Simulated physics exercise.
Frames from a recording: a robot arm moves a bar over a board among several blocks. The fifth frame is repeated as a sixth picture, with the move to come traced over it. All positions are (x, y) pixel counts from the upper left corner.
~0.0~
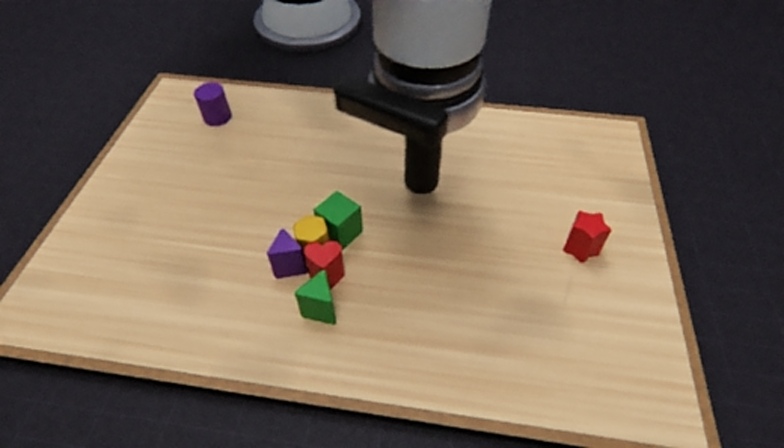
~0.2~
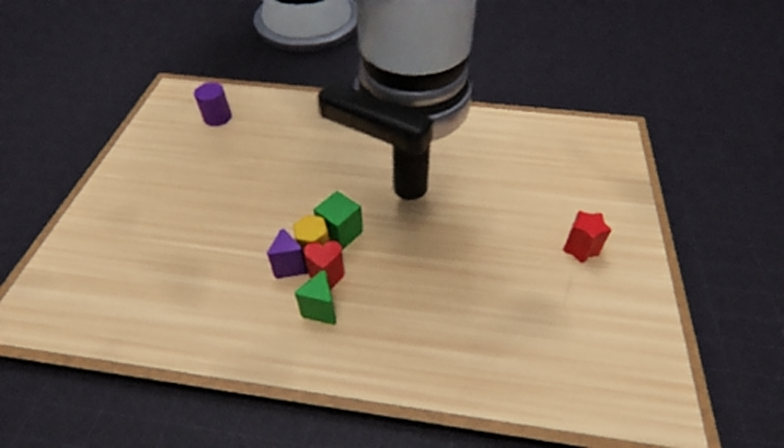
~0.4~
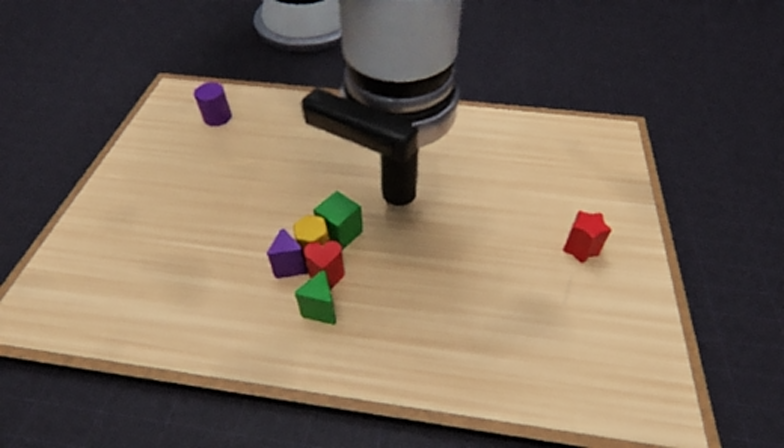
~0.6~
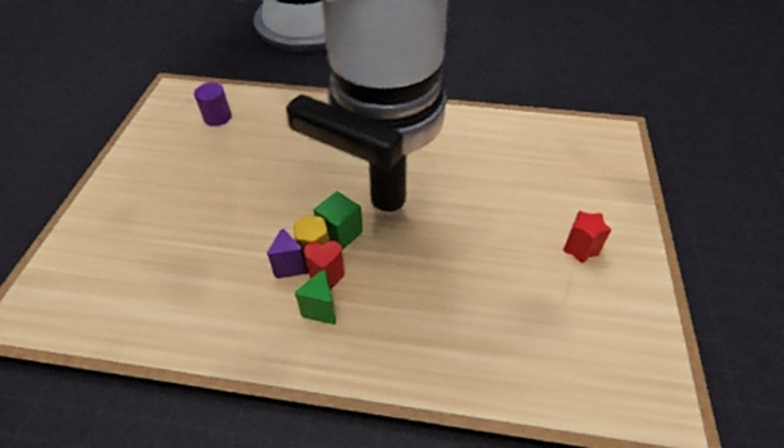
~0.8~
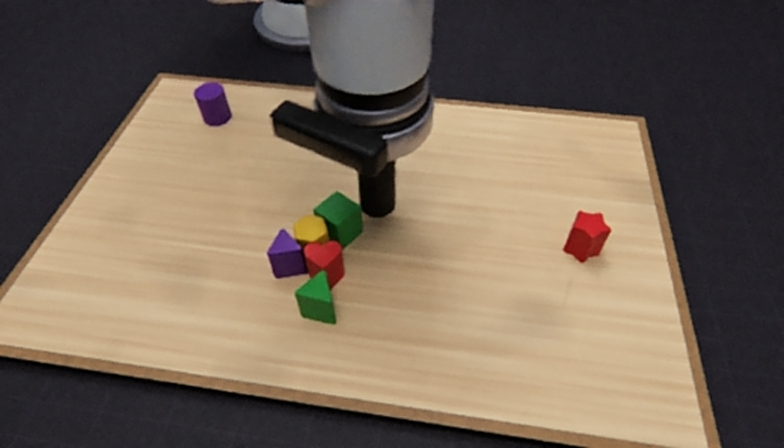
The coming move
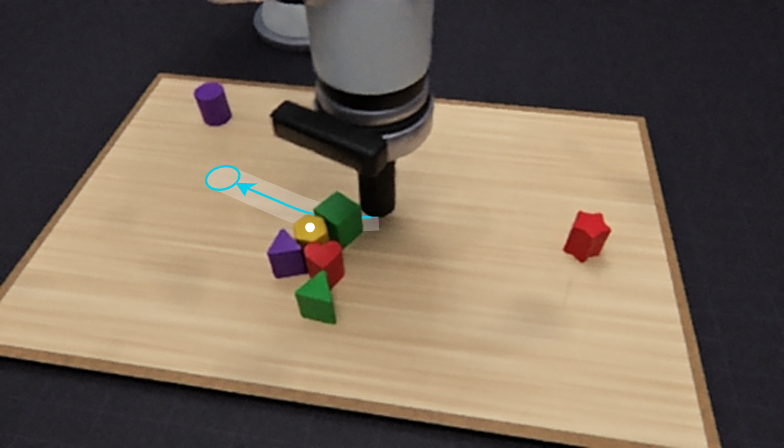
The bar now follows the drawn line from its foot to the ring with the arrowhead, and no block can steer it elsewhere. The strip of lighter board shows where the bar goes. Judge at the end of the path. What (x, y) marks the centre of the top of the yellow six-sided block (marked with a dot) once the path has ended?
The answer is (280, 239).
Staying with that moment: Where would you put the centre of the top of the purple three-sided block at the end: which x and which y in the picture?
Around pixel (268, 262).
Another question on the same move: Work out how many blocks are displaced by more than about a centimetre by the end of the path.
There will be three or more blocks displaced.
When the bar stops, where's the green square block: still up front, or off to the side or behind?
Beside or behind it.
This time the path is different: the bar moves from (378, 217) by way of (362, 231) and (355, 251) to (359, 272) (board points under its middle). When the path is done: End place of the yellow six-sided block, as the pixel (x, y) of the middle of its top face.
The top centre is at (277, 239).
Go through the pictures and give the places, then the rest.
In the first frame, bar tip (421, 182); block tops, purple three-sided block (283, 243); yellow six-sided block (310, 227); red heart block (323, 252); green square block (337, 207).
In the second frame, bar (410, 188); blocks unchanged.
In the third frame, bar (399, 193); blocks unchanged.
In the fourth frame, bar (388, 199); blocks unchanged.
In the fifth frame, bar (378, 204); purple three-sided block (283, 243); yellow six-sided block (310, 227); red heart block (323, 252); green square block (337, 207).
Path on the board, from (378, 217) over (292, 207) to (223, 178); the dot is on the yellow six-sided block.
On the path given first. One third of the way, bar (316, 203); purple three-sided block (269, 261), turned 30° anticlockwise; yellow six-sided block (280, 239), turned 55° anticlockwise; green square block (286, 212), turned 25° anticlockwise.
Two thirds of the way, bar (264, 184); purple three-sided block (268, 262), turned 30° anticlockwise; yellow six-sided block (279, 239), turned 60° anticlockwise; green square block (285, 212), turned 25° anticlockwise.
At the end, bar (218, 165); purple three-sided block (268, 262), turned 30° anticlockwise; yellow six-sided block (279, 239), turned 60° anticlockwise; red heart block in place; green square block (285, 212), turned 25° anticlockwise.
